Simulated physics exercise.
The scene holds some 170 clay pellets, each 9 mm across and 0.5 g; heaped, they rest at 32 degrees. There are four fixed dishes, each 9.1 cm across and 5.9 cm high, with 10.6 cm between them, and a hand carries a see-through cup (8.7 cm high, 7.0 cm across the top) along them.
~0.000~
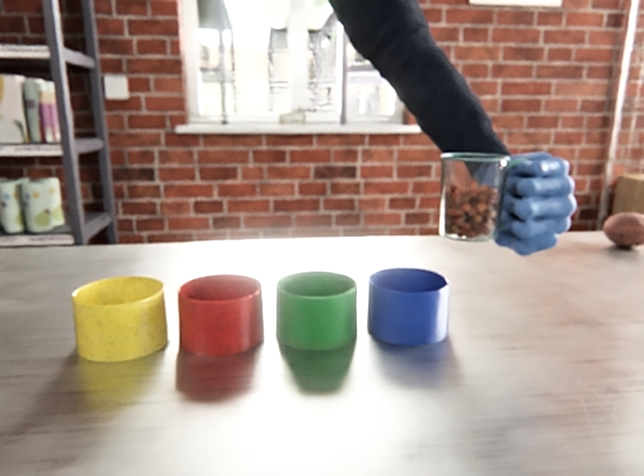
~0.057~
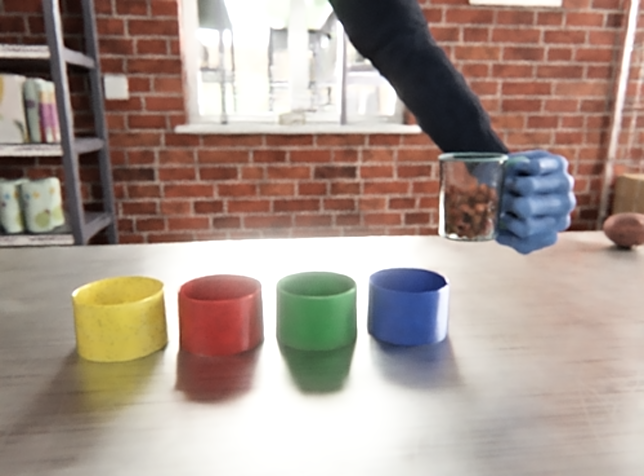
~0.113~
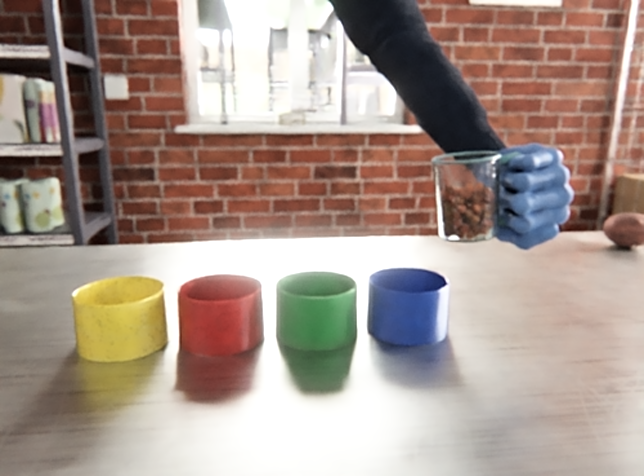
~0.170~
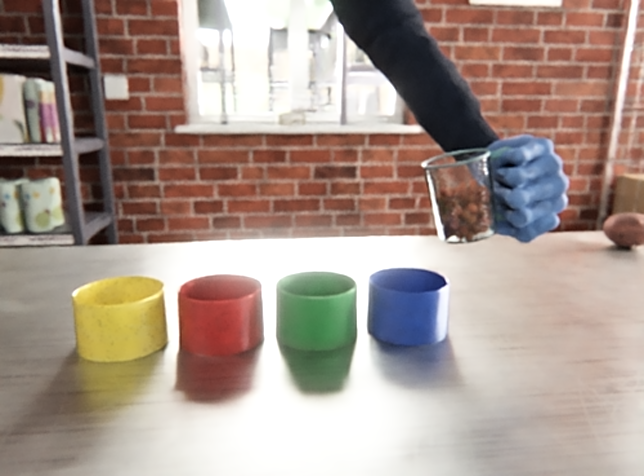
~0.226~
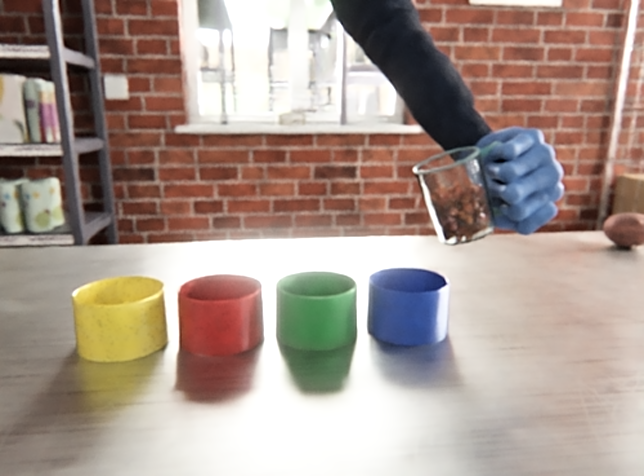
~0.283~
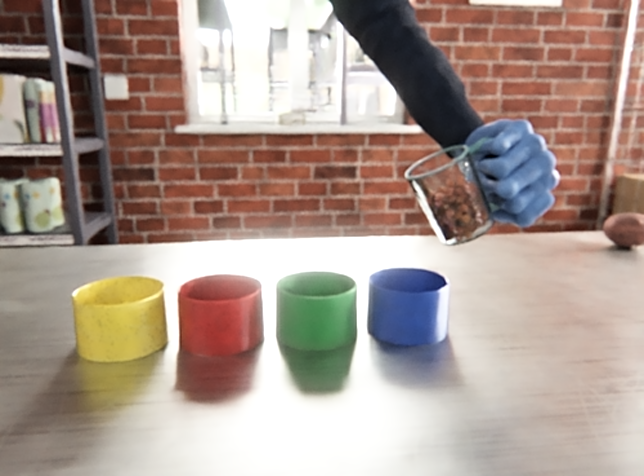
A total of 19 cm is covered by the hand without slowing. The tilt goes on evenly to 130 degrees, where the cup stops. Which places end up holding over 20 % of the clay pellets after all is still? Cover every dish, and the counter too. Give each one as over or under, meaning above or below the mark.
Red: Under, blue: Under, green: Over, yellow: Under, counter: Under.
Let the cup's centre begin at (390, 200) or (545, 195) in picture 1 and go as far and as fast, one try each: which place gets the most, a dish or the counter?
In the first try red collects the most, and in the second it's blue.
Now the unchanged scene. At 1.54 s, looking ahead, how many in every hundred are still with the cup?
Somewhere close to 0 percent.
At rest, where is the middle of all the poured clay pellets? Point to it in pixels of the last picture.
In the last view, approximately (311, 316).
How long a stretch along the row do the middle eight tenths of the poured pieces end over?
It covers some 5 centimetres of the row.
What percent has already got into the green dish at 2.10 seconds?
About 100 percent up to now.
After 1.03 s, tilt 123 degrees; cup holds 85 %, green 10 %.
After 1.54 s, tilt 130 degrees; cup holds 0 %, green 100 %.
Then, at 2.10 s, tilt 130 degrees; cup holds 0 %, green 100 %.
In the end, at 2.4 s, red 0 %, blue 0 %, green 100 %, yellow 0 %, counter 0 %.
